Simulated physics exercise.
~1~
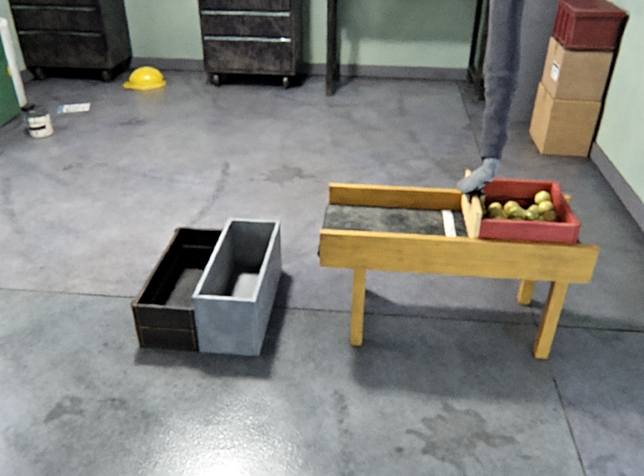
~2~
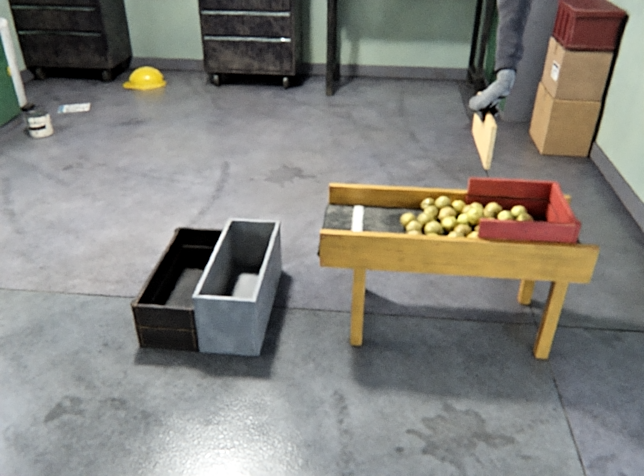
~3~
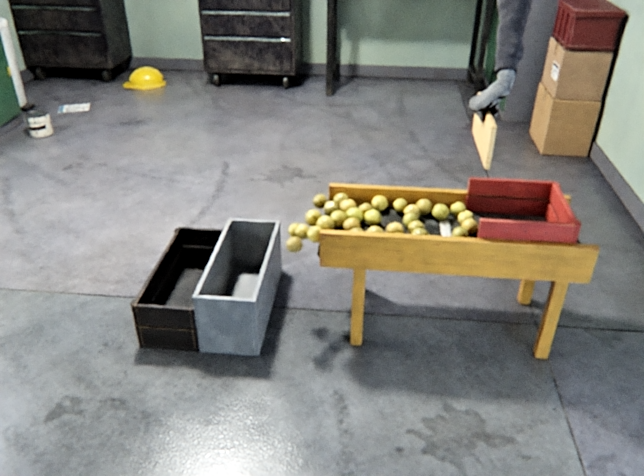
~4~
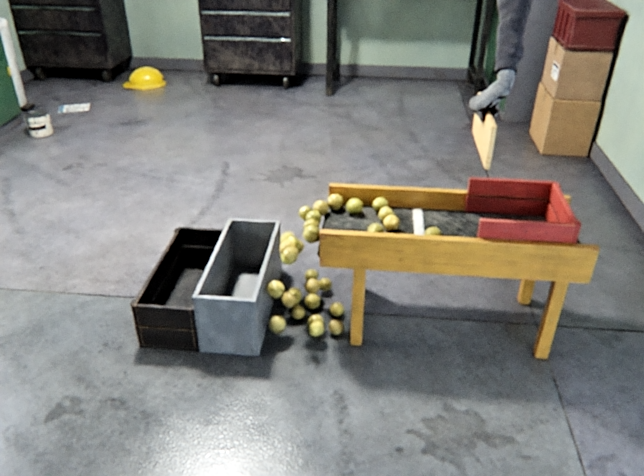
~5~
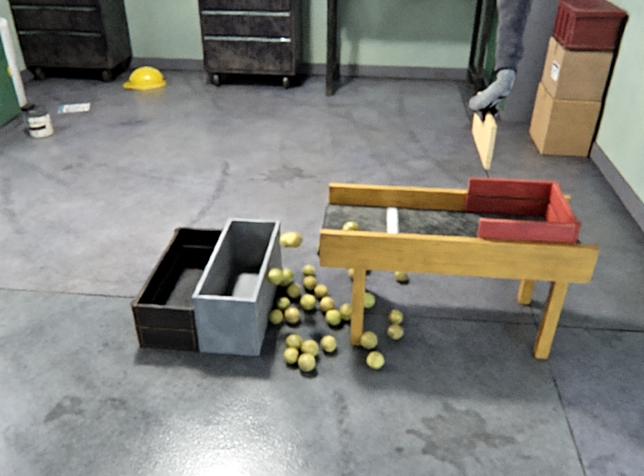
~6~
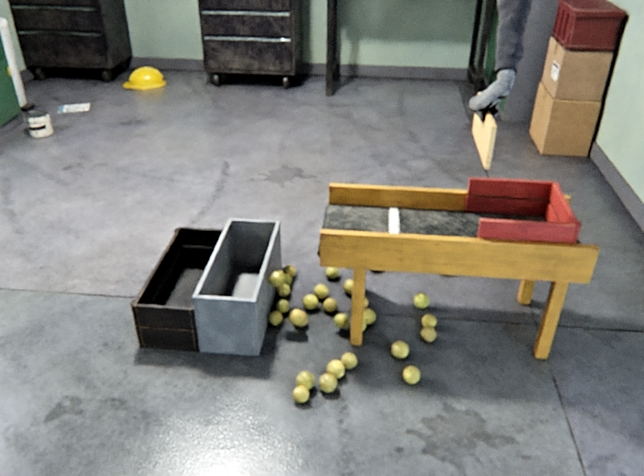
Yellow apples spilled out of a red pen when a gloved hand lifted its gate, rode the belt left and tumbled off the end, all dropping short of the grey box and scattering across the floor beside and under the belt.
